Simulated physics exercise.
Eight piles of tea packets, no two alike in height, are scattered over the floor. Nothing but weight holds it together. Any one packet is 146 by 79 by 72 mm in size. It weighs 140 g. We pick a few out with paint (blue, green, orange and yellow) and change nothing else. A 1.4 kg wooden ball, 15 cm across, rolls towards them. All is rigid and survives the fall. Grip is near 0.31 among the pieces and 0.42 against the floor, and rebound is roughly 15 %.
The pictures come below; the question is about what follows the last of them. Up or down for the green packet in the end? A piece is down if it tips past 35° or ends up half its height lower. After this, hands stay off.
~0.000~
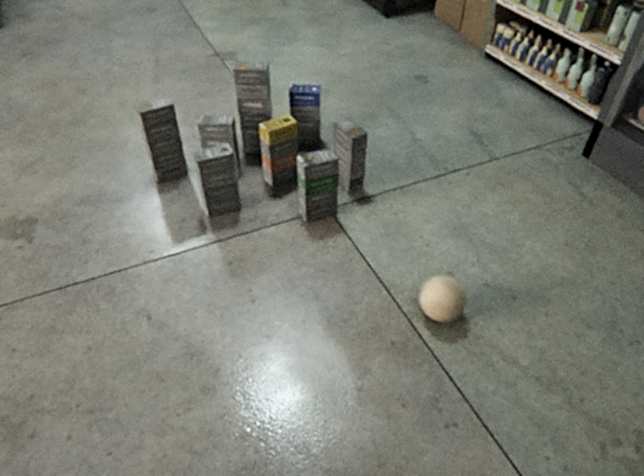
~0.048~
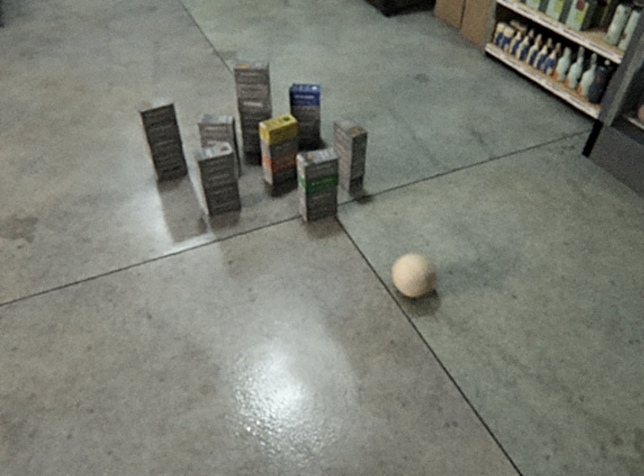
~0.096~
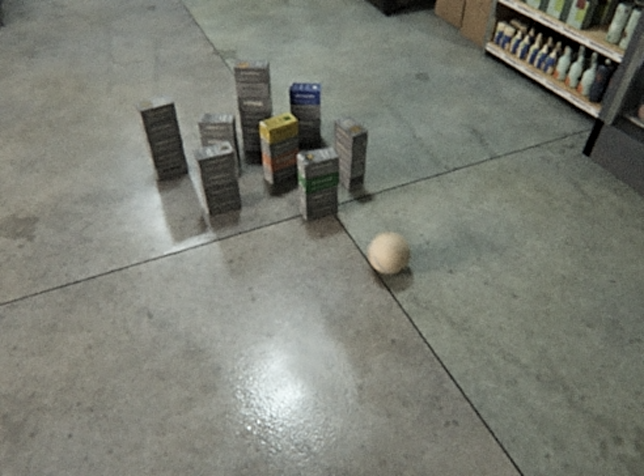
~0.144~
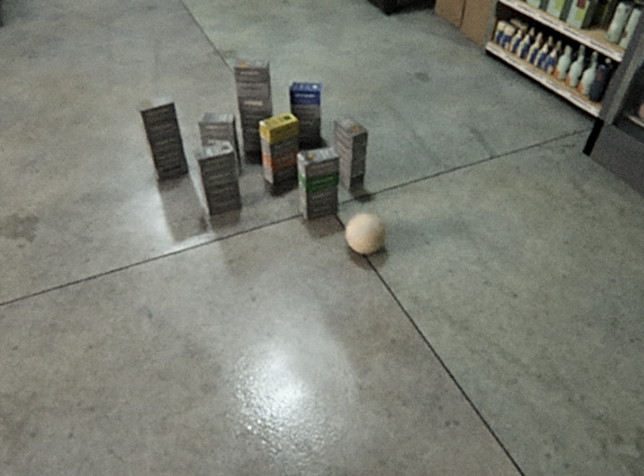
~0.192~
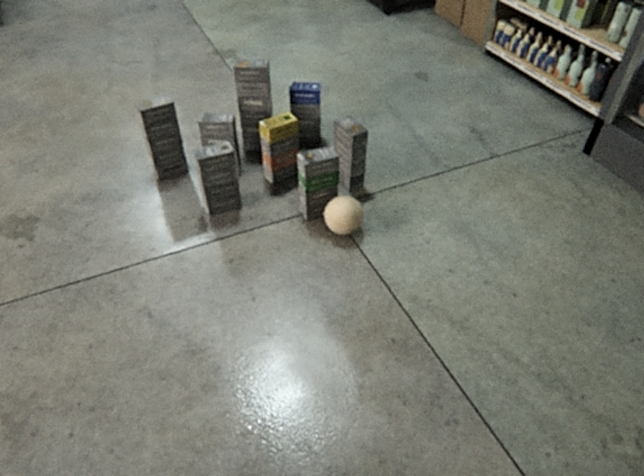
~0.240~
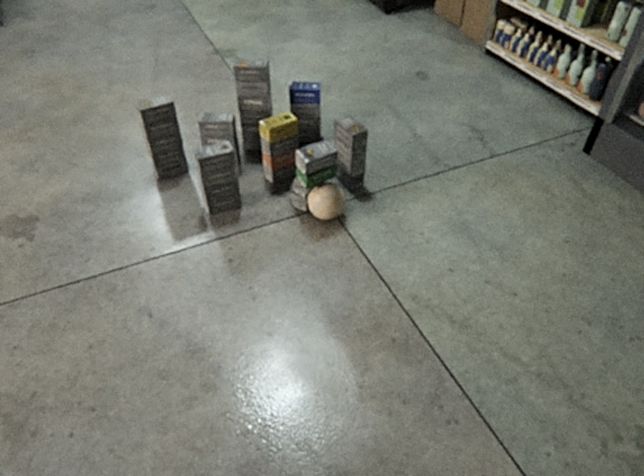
Down.
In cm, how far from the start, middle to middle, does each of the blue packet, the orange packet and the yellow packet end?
Here blue ends up 0 centimetres away, orange 48 centimetres and yellow 26 centimetres.
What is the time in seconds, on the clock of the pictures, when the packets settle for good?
That is at about 2.0 s.
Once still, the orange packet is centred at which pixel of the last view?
End point in last frame: Roughly (235, 108).
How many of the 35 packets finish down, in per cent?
30 per cent.
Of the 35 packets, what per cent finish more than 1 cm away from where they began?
The answer is 50 percent.
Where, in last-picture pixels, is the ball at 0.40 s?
Near (284, 168).
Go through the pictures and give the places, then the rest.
In the first frame (we follow the side turned to the camera), ball (443, 299) 58 cm from contact, 2.7 m/s; green packet (322, 185); blue packet (304, 100); orange packet (285, 162); no piece has moved.
In the second frame, ball (415, 275) 44 cm from contact, 2.7 m/s; green packet (322, 184).
In the third frame, ball (390, 253) 31 cm from contact, 2.7 m/s; green packet (323, 183).
In the fourth frame, ball (366, 233) 18 cm from contact, 2.7 m/s; green packet (323, 183).
In the fifth frame, ball (344, 215) 49 mm from contact, 2.7 m/s; green packet (323, 182).
In the sixth frame, ball (327, 201) after contact, 2.0 m/s; green packet (323, 177) tipped 9°; blue packet (305, 97); yellow packet (284, 131); steepest lean 22°, the packet at (300, 188); 4 stirred so far.
Around 0.40 s, ball still moving; 2 of the 35 packets down; green packet tipped 45°, 41 mm lower; yellow packet tipped 20°.
Around 0.56 s, ball still moving; 3 of the 35 packets down; green packet 14 cm lower; yellow packet tipped 54°, 8 cm lower.
Around 0.88 s, ball still moving; 9 of the 35 packets down; green packet 14 cm lower; yellow packet on its side.
Finally (2.1 s), ball rolling away; 10 of the 35 packets down; green packet 14 cm lower; yellow packet on its side; orange packet displaced 48 cm. Seen by the last camera, middles, green packet near (295, 188), yellow packet near (288, 136).
